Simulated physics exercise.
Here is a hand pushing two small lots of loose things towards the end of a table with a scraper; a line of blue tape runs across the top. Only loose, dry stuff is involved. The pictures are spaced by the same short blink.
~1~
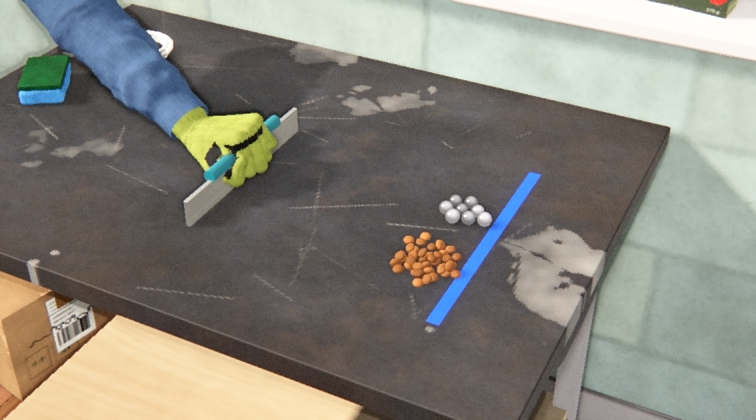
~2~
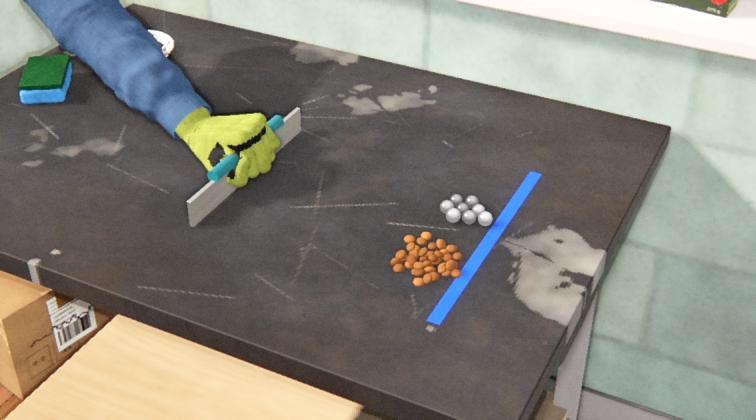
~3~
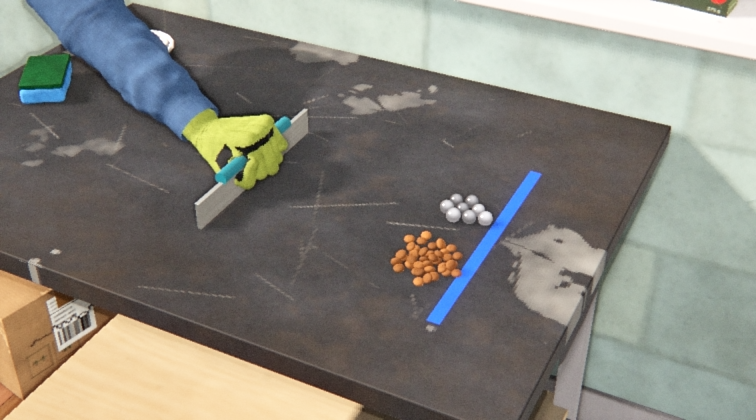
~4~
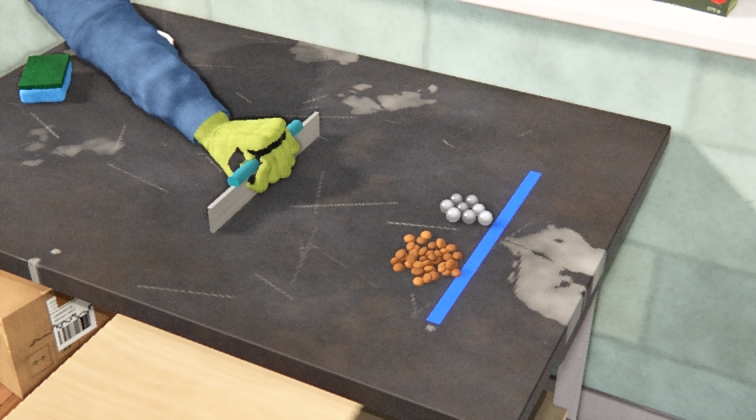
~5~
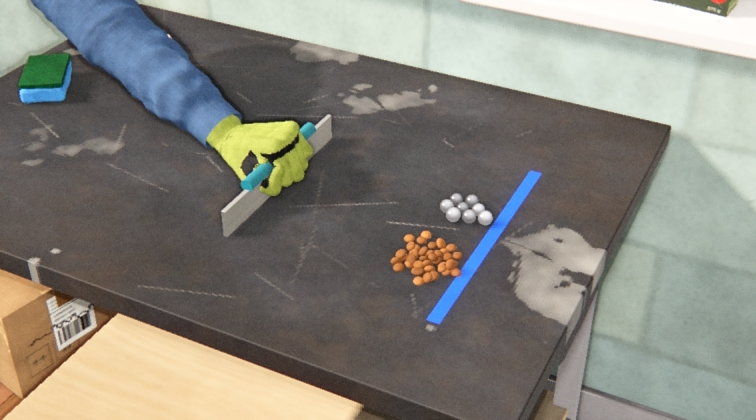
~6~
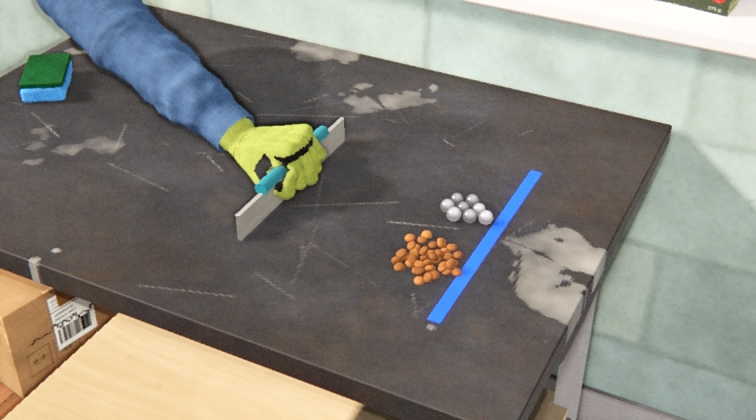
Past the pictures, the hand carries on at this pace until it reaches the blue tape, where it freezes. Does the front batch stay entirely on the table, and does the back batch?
As I see it, the front batch does not spill; the back batch spills in part.
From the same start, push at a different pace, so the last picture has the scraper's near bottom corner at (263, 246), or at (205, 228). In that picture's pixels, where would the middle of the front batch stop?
In the first try it comes to rest at (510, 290), and in the second at (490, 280).
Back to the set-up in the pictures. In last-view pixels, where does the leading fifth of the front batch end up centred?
About (514, 289).
Then, 0.44 s after the last picture, scraper still moving, near (396, 192); front batch all on the table, its front near (457, 272); back batch all on the table, its front near (486, 217).
Then, 0.89 s after the last picture, scraper stopped at the blue tape; front batch all on the table, its front near (520, 292); back batch all on the table, its front near (555, 214).
Then, 1.17 s after the last picture, scraper stopped at the blue tape; front batch all on the table, its front near (524, 294); back batch all on the table, its front near (618, 219).
At rest, scraper stopped at the blue tape; front batch all on the table, its front near (524, 294); back batch all over the edge.
